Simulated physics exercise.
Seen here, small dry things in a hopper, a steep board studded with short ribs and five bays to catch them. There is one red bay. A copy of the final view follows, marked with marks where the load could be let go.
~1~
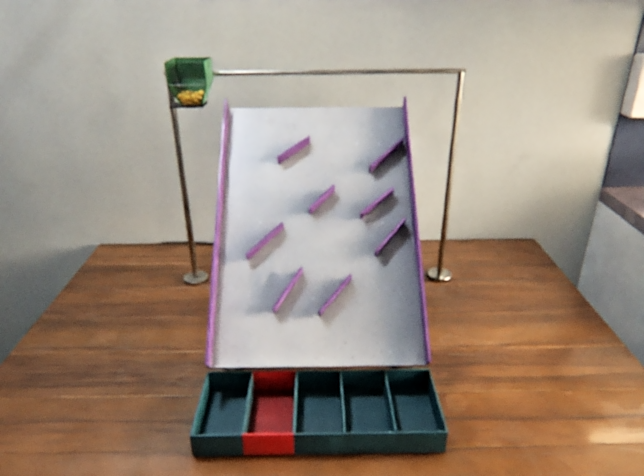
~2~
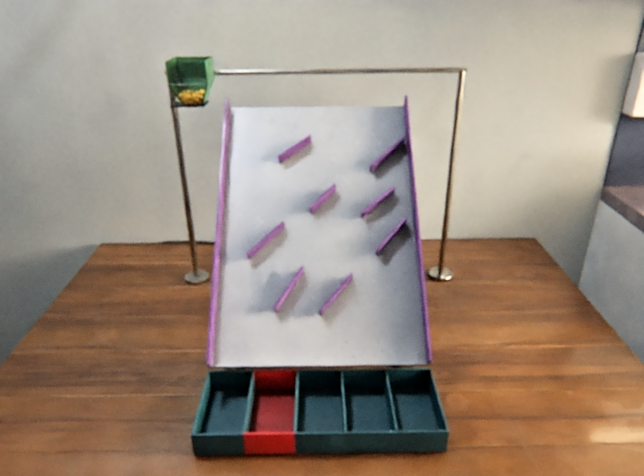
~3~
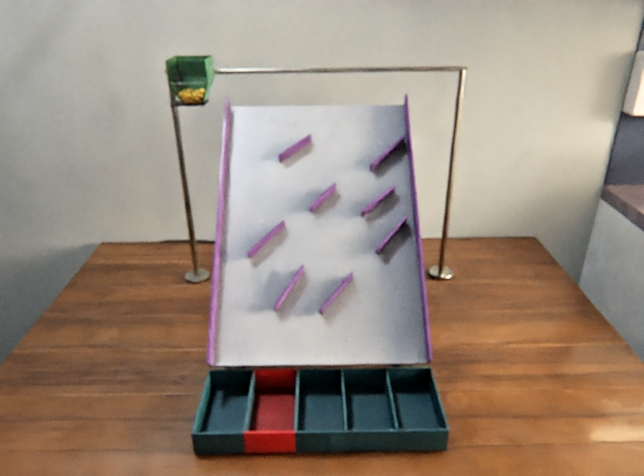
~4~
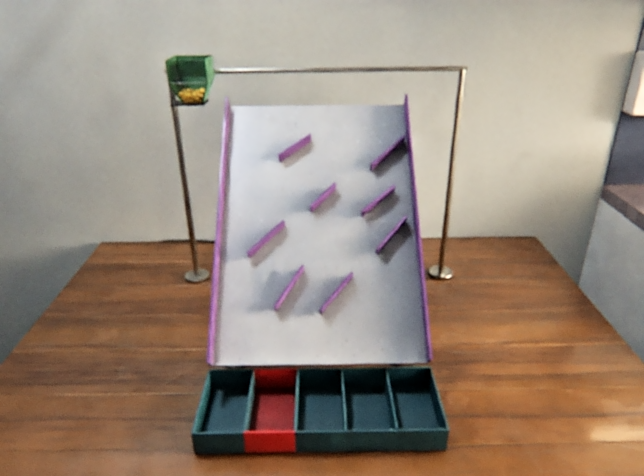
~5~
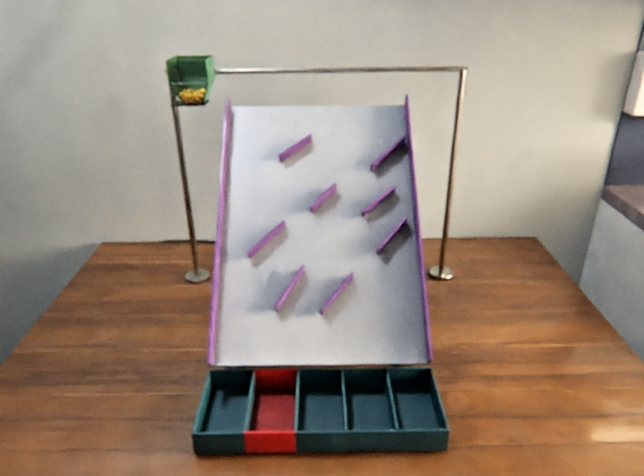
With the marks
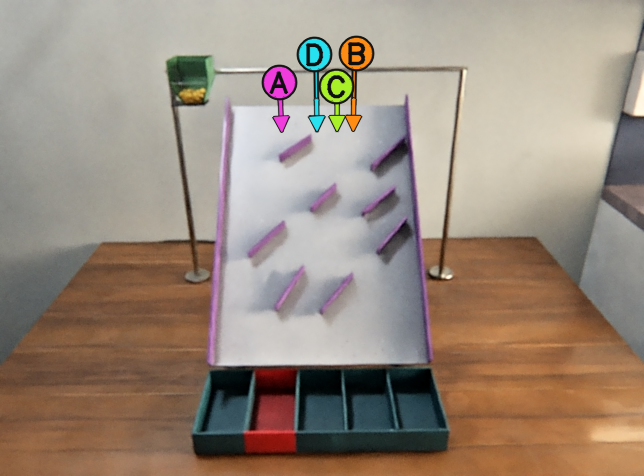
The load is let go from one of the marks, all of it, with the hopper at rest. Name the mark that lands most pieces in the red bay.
B beats the others.
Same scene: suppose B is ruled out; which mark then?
Mark C.
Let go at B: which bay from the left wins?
It is the second one.
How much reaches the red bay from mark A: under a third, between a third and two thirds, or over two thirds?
Under a third.
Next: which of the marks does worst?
It is A.
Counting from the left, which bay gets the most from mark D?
The first.
On the marked copy, mark A meets the board at (281, 126); mark B meets the board at (353, 125); mark C meets the board at (337, 125); mark D meets the board at (316, 125).
If A is chosen, a stray few in the red bay, nearly all in other bays, a stray few outside the box.
If B is chosen, about two thirds in the red bay, about a quarter in other bays.
If C is chosen, about a third in the red bay, about two thirds in other bays, a stray few outside the box.
If D is chosen, a small part in the red bay, most in other bays, a stray few held on the board.
